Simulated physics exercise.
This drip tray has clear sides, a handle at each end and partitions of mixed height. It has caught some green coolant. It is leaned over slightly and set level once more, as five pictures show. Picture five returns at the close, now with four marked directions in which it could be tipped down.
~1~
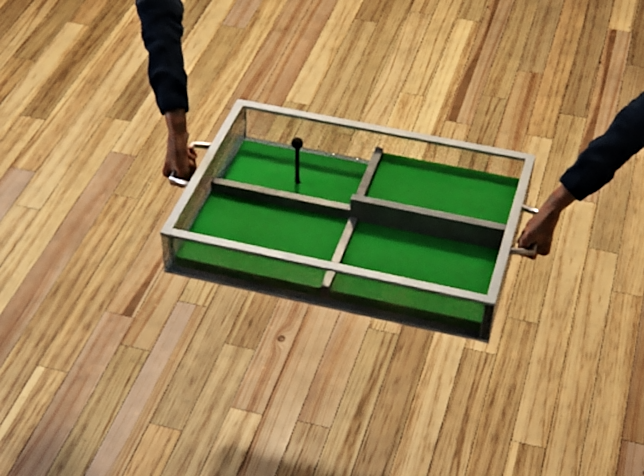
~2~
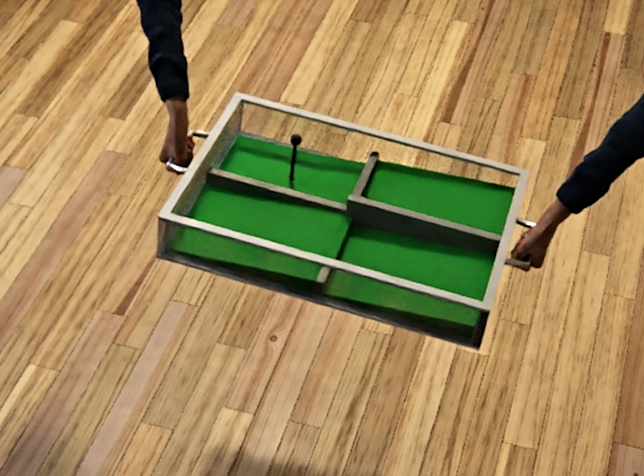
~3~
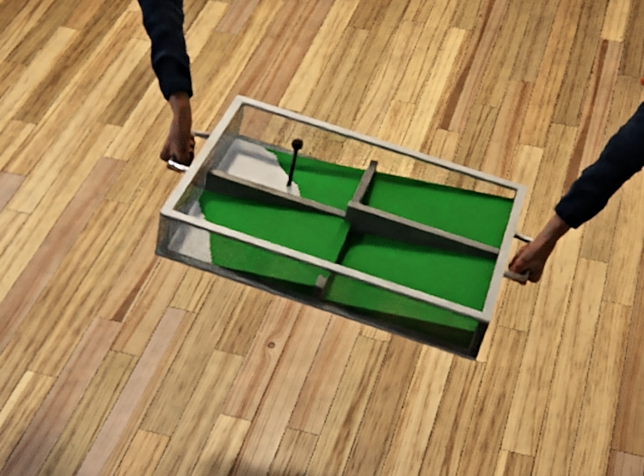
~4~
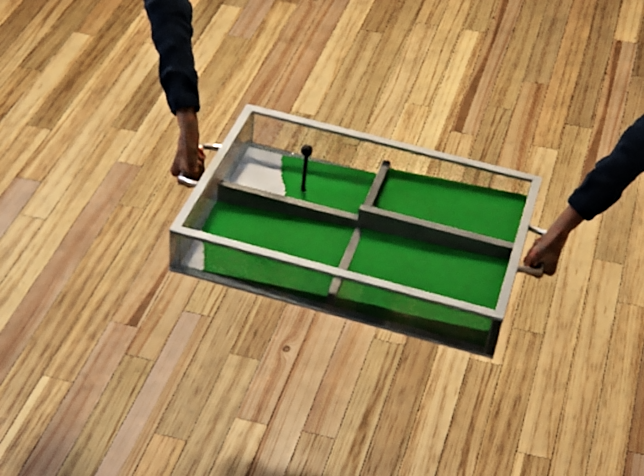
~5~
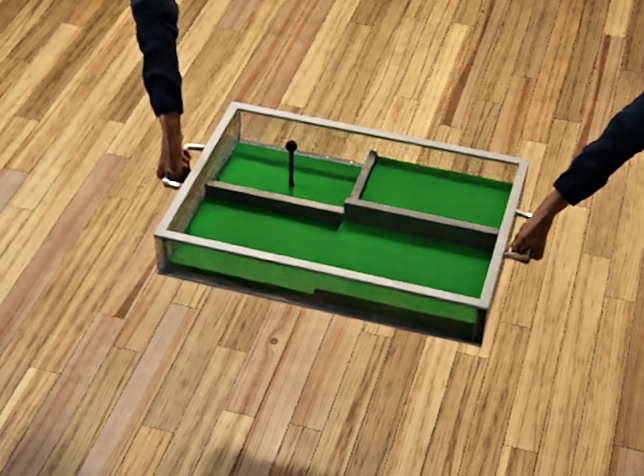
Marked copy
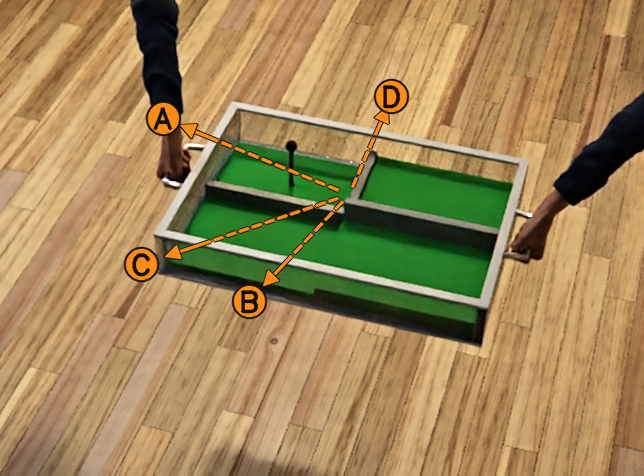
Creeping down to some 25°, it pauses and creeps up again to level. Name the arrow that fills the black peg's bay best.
D works best here.
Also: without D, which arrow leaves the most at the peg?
Arrow A.
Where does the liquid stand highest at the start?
The back right bay.
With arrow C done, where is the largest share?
The front left bay.
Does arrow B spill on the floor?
Yes.
In orange, A ends at (185, 127); B ends at (267, 282); C ends at (170, 254); D ends at (385, 112).
If A is chosen, about 30 % of the liquid ends in the peg's bay; about 40 % goes over the rim.
If B is chosen, about 9 % of the liquid ends in the peg's bay; about 15 % goes over the rim.
If C is chosen, about 6 % of the liquid ends in the peg's bay; about 54 % goes over the rim.
If D is chosen, about 37 % of the liquid ends in the peg's bay; nothing spills.
